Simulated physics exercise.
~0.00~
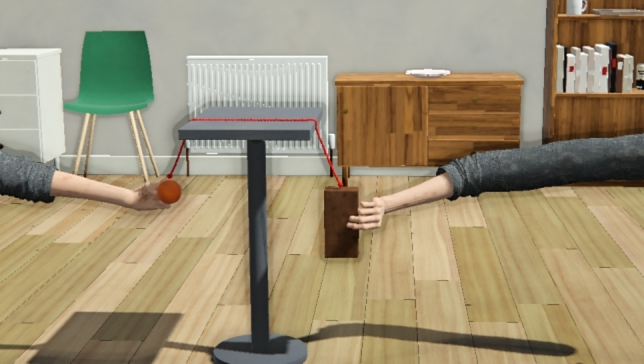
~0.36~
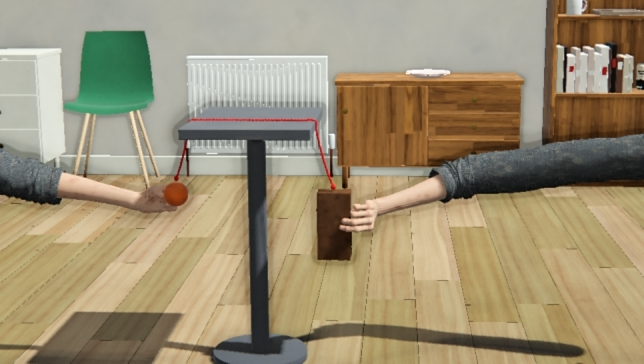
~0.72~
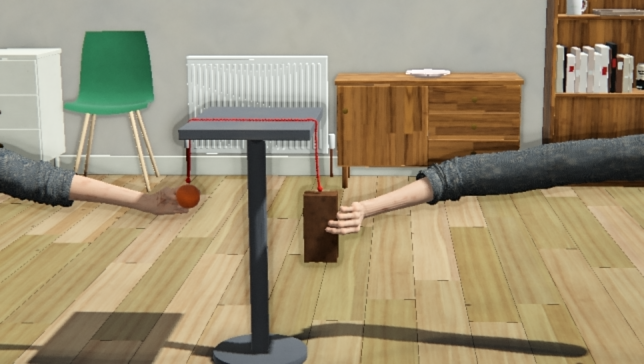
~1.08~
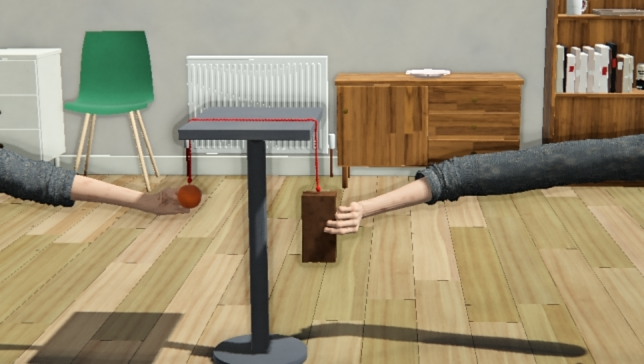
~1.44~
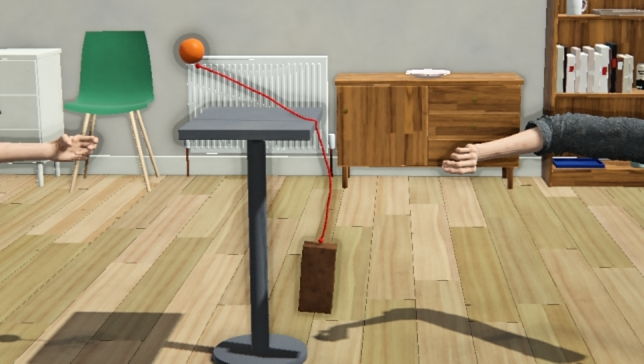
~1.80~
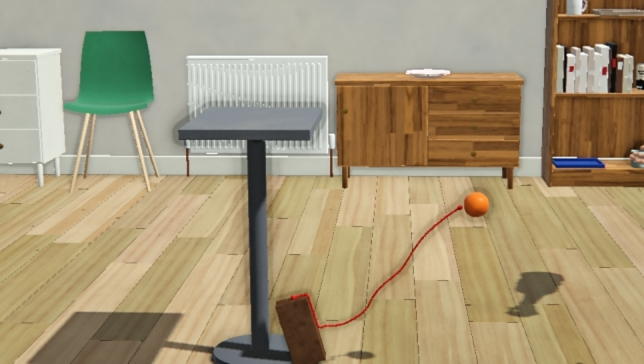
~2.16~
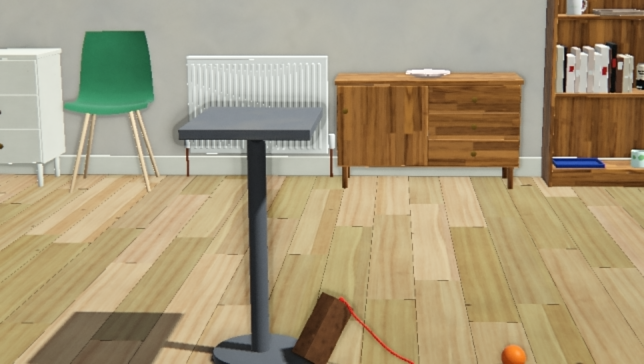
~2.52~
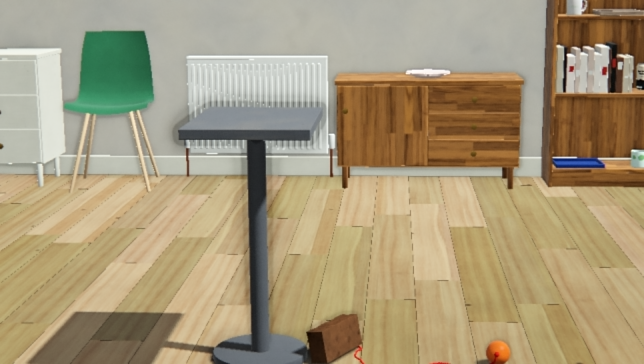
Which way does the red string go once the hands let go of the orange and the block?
The string slides to the right, pulling the orange up and over the table as the block drops.
A red string draped over a tall grey table, with an orange on its left end and a brown block on its right, slid off rightwards once two hands let go, and everything ended up on the floor.
